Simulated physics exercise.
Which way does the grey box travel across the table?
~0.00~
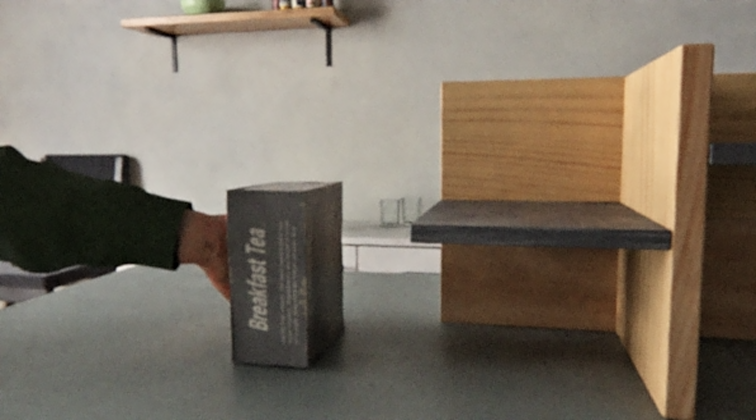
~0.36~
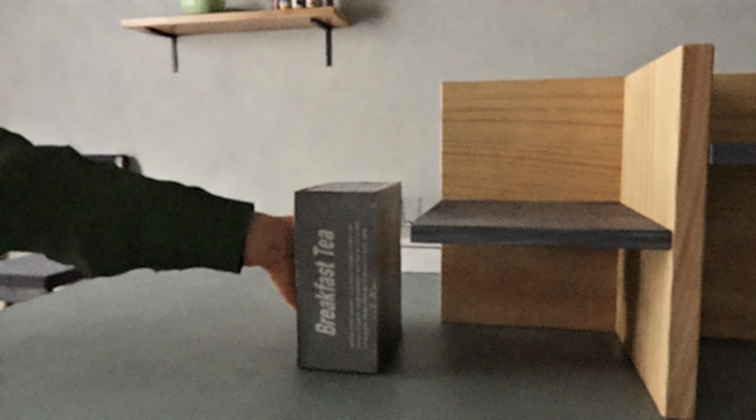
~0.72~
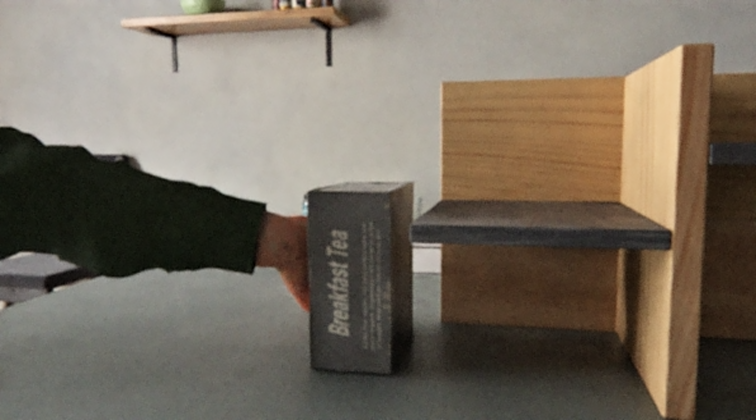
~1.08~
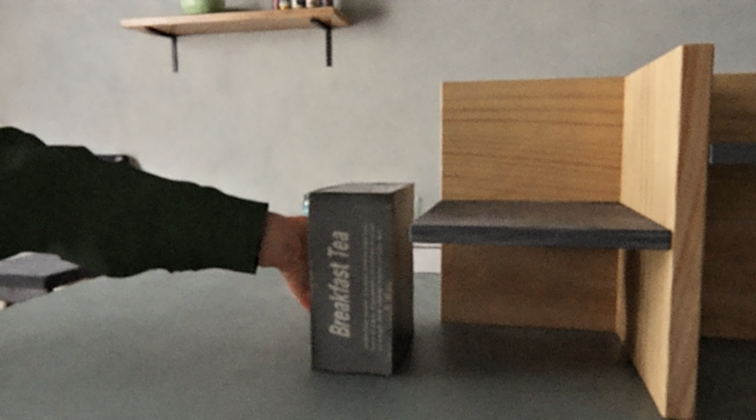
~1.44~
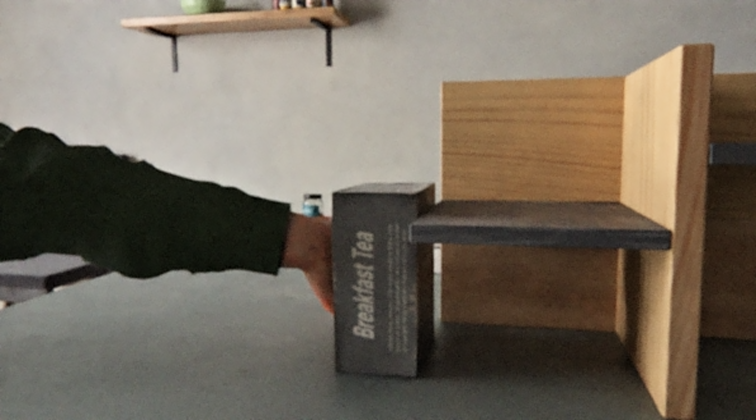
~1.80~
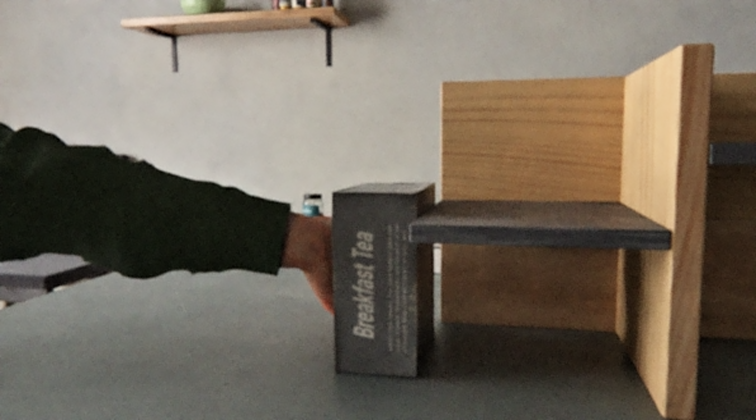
The grey box moves to the right, toward the wooden rack.
